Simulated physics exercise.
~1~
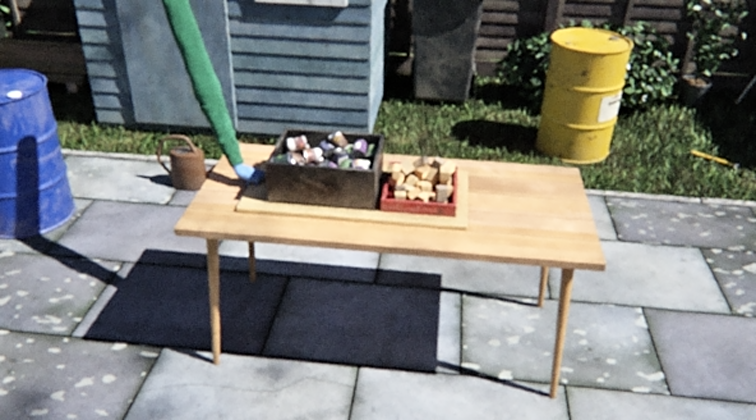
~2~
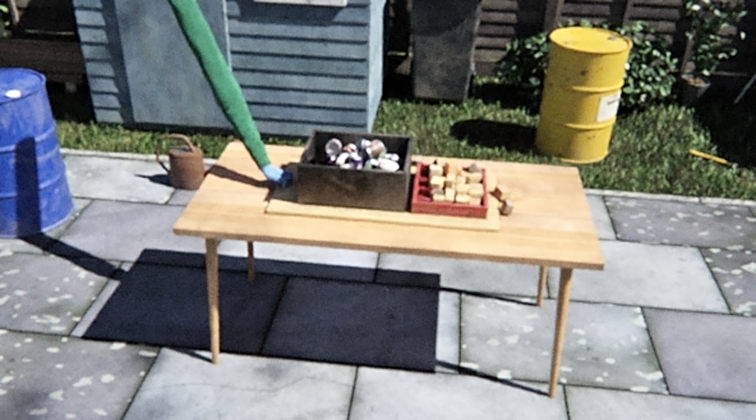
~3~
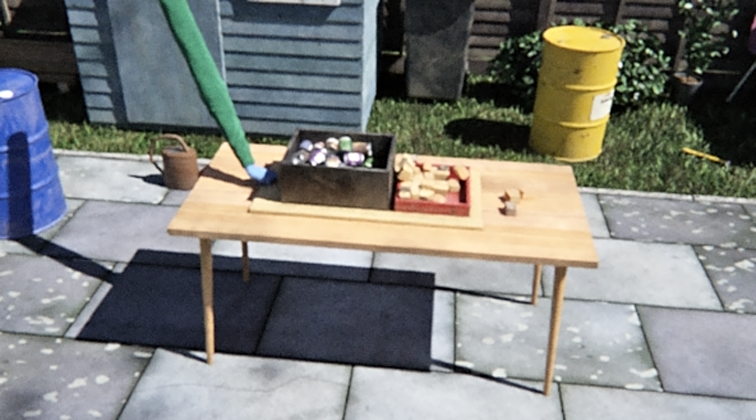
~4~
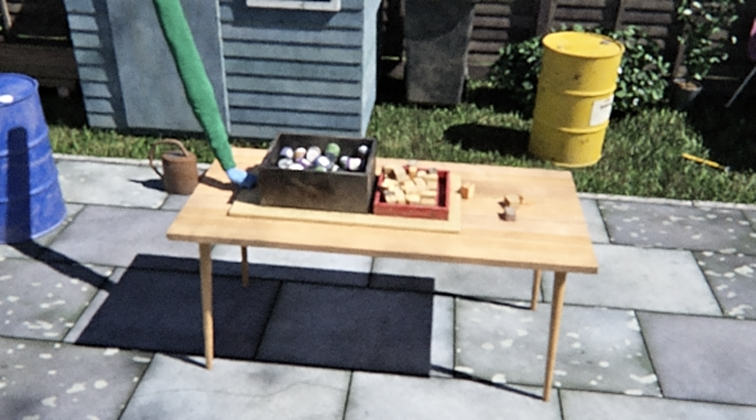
Wooden board on a garden table sliding right then left under a green arm, some blocks spilling from its red tote.
